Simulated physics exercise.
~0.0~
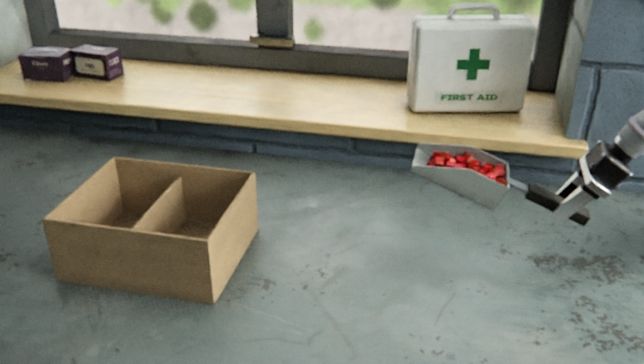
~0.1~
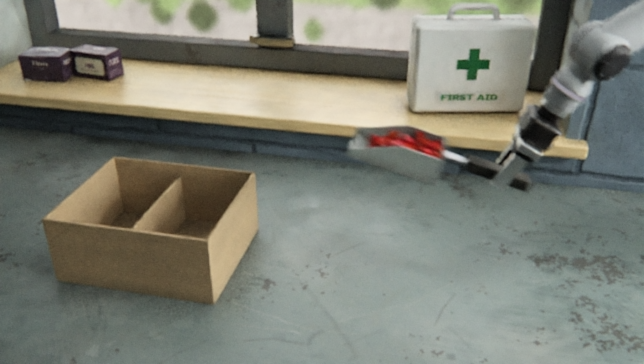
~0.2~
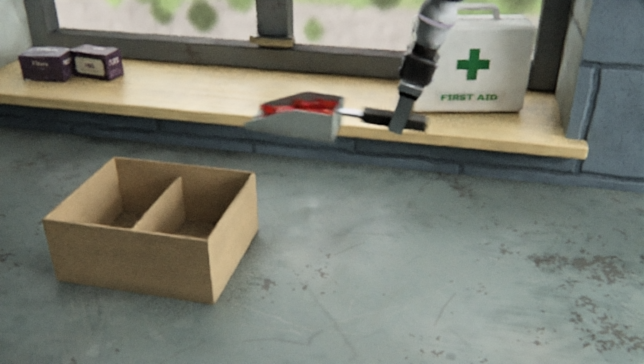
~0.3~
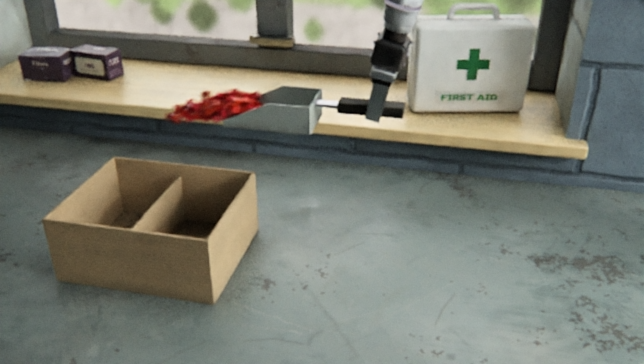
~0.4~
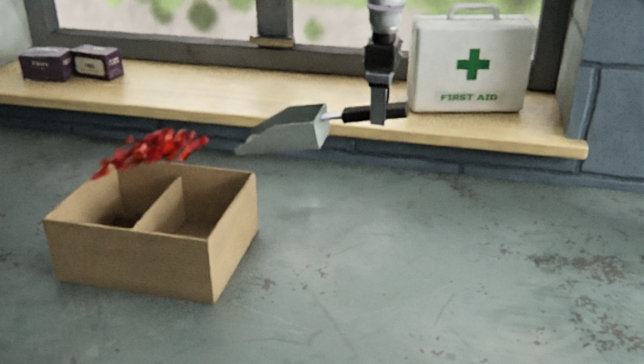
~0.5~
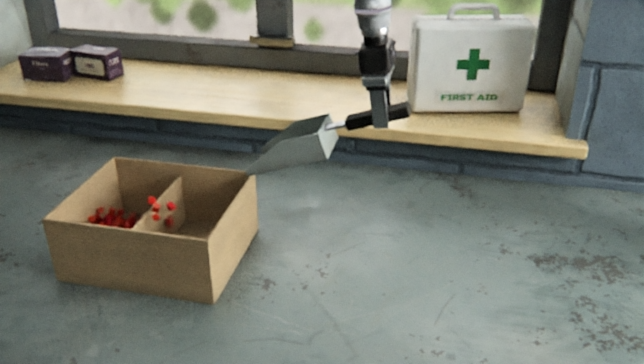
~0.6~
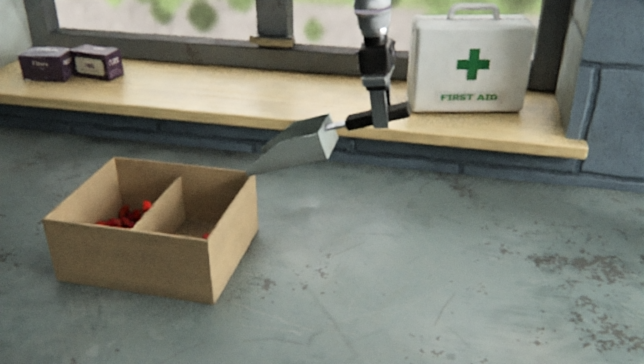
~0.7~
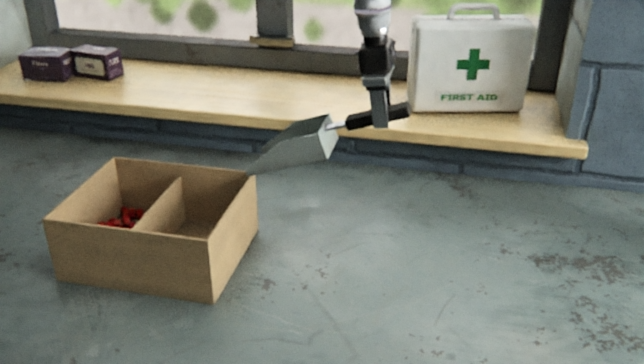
A robot arm swings a scoop left and tosses red pieces mostly into the box's left part.
